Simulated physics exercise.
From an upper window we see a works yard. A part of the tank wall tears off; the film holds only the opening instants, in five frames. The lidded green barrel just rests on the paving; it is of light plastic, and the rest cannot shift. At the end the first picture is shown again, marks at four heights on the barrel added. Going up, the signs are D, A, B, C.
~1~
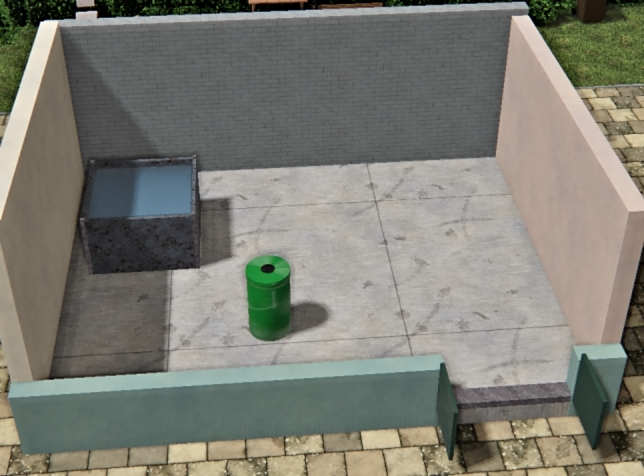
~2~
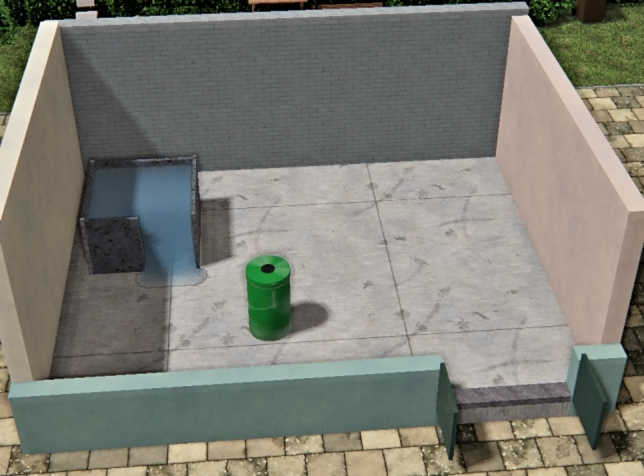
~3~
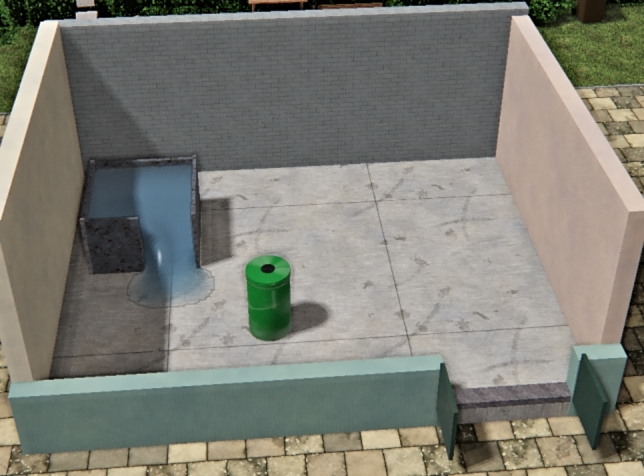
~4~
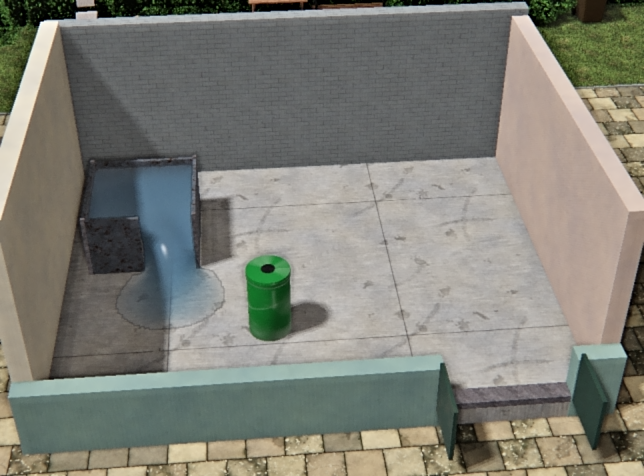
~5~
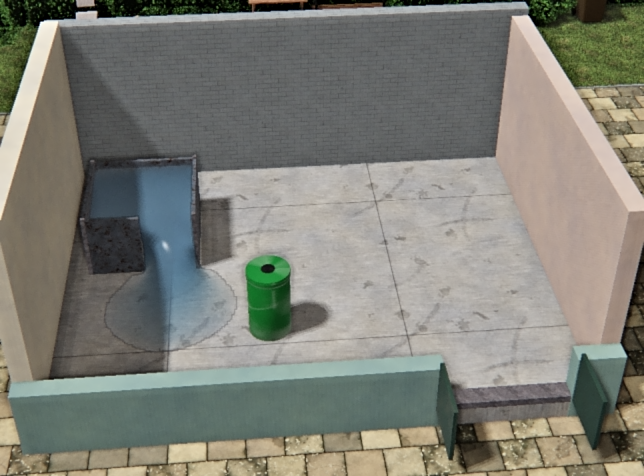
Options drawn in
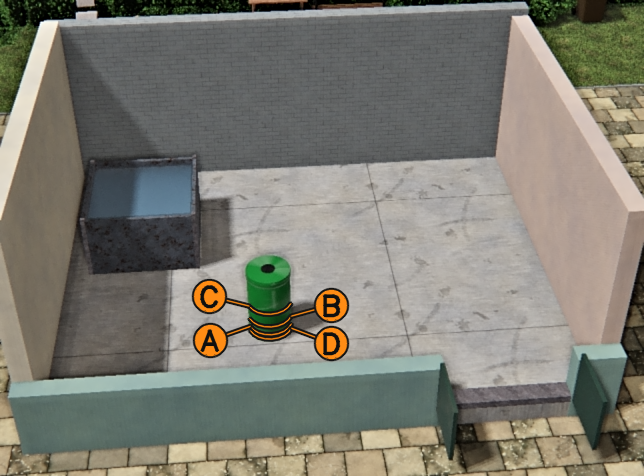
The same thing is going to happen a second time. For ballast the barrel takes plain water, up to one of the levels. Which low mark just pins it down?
The answer is mark B.
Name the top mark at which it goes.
The answer is A.
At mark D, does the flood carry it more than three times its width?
Yes, it does.
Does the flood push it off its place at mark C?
No, not at all.
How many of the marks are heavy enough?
Two.
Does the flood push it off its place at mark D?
Yes, that goes wrong.
In orange, A at (271, 334); B at (271, 326); C at (270, 314); D at (271, 339); from the bottom up D, A, B, C.
With A, it is pushed about its own width away.
With B, it does not move.
With C, it does not move.
With D, it is pushed about 6 times its own width away.
